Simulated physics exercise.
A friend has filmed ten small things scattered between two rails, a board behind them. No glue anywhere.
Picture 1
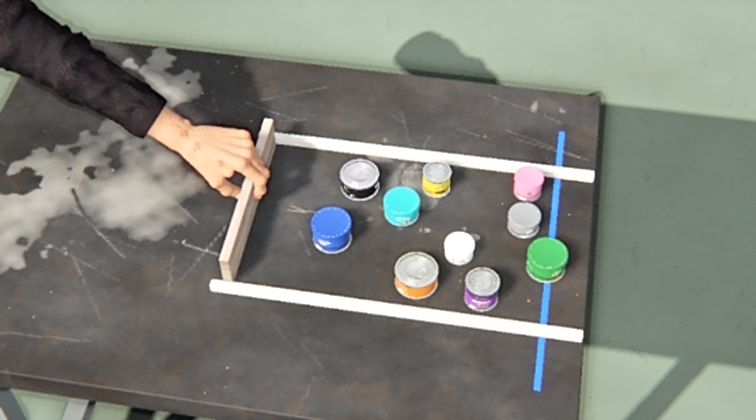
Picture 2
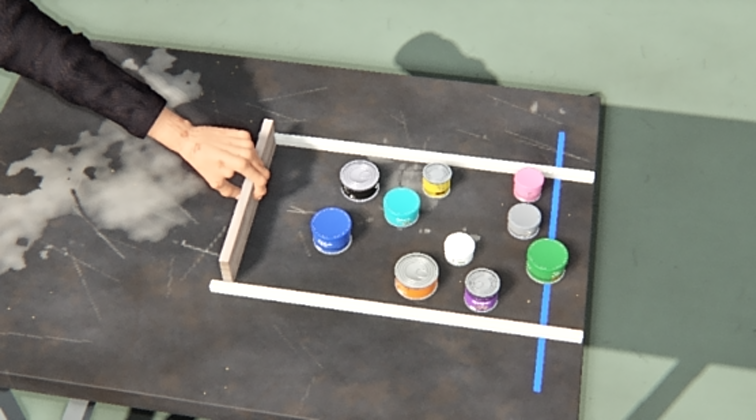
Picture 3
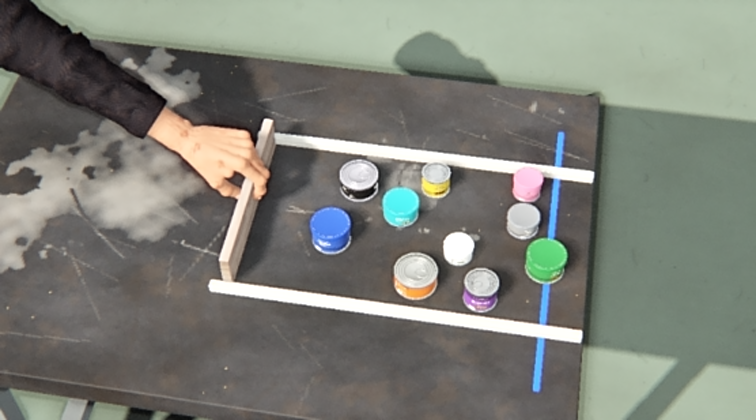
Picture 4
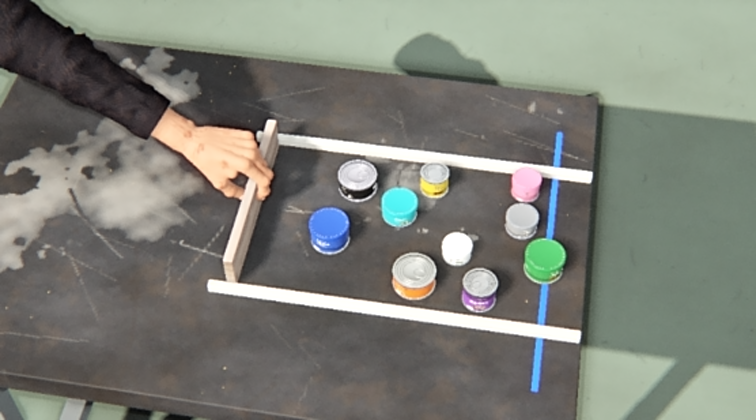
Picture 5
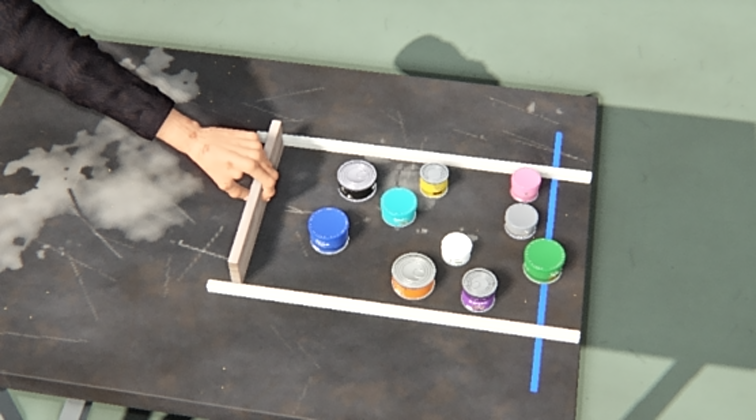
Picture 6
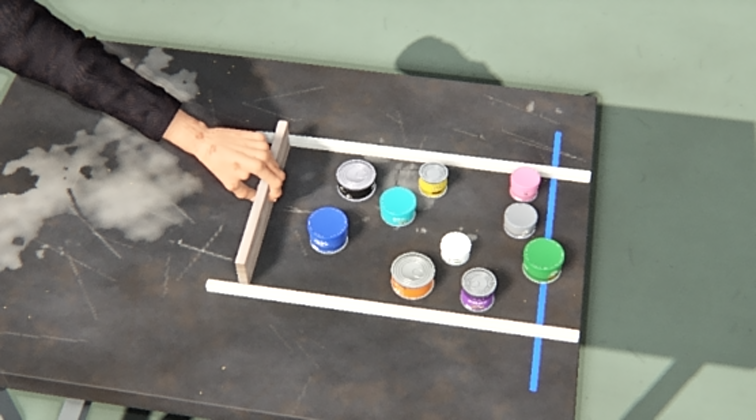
A hand gripping a pale board at the left end of two white rails stays almost still at first, then slides the board slightly to the right. The small colourful pots and tins scattered between the rails show no clear movement, with the green one still over the blue tape.
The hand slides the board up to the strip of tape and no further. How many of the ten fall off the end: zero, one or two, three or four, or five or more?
As it turns out, the number that fall off is five or more.
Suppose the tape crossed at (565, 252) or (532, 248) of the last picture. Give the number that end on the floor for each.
In that order 5 and 1.
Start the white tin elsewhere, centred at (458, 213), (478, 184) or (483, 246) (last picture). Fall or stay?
In turn it tumbles off; falls; is lost.
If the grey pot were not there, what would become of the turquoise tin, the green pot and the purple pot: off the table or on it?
The turquoise tin survives, the green pot goes over, the purple pot falls.
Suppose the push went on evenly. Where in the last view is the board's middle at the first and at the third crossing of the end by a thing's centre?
Near (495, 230) and (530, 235).
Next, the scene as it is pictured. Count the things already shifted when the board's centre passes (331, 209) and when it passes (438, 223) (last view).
At the one place 2, at the other 7.
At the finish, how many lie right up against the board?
5 of them.
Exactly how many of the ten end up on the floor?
Exactly 5.
Soon after, none off yet; green pot at rest near (543, 261); grey pot at rest near (520, 221); pink tin at rest near (525, 185).
After that, none off yet; green pot at rest near (543, 261); grey pot at rest near (520, 221); pink tin moving near (534, 184).
In the end, the number that fall off is five or more; gone, white tin, purple pot, pink tin, grey pot and green pot.
